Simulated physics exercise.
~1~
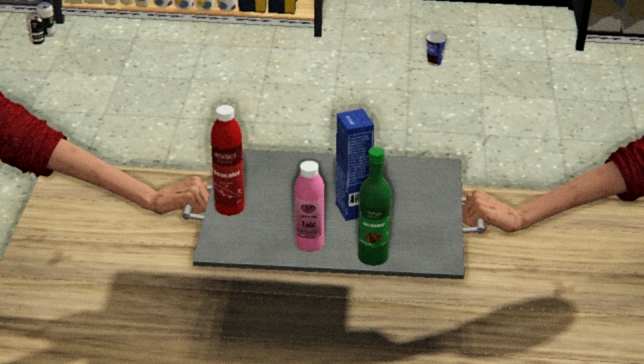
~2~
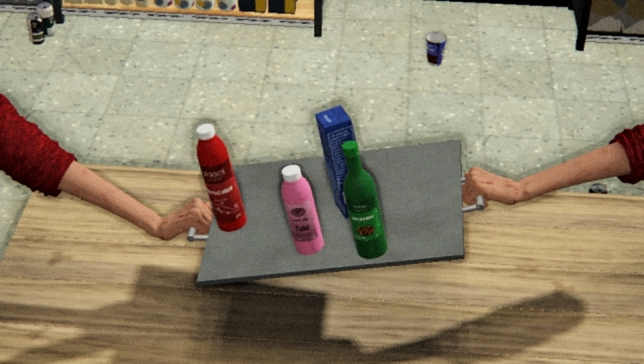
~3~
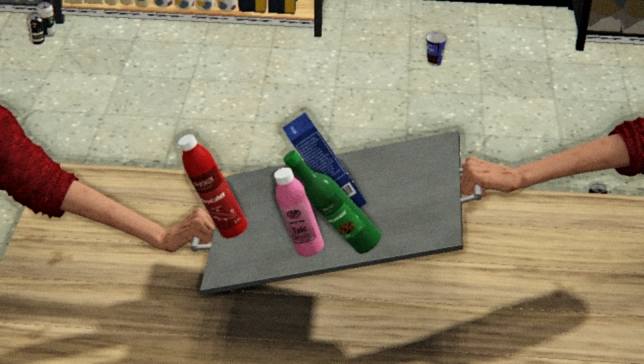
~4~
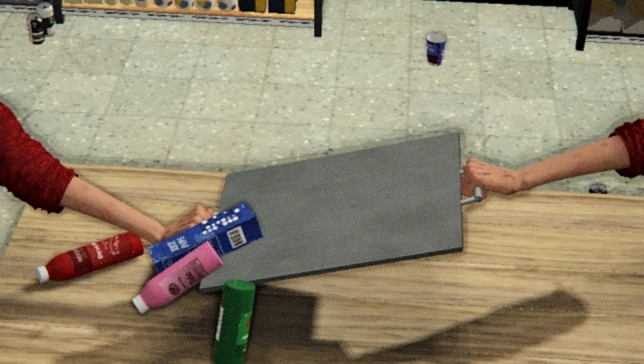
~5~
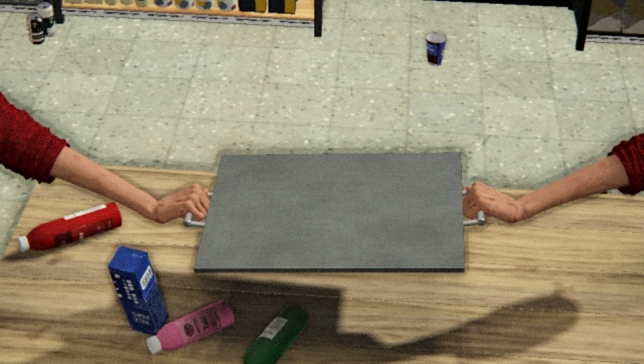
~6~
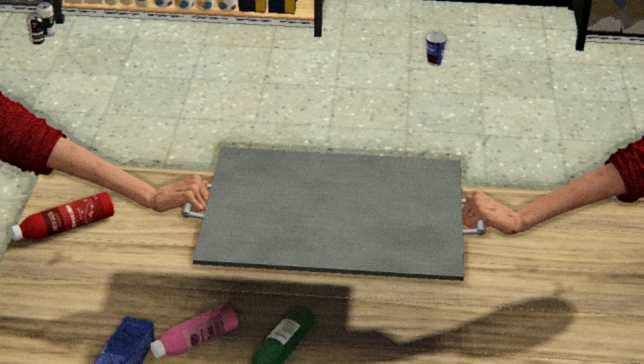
At a wooden counter in what looked like a shop, two hands tipped a flat gray tray down to the left, and the three bottles and blue carton leaned, toppled and slid off, ending scattered on their sides as the tray was leveled again.
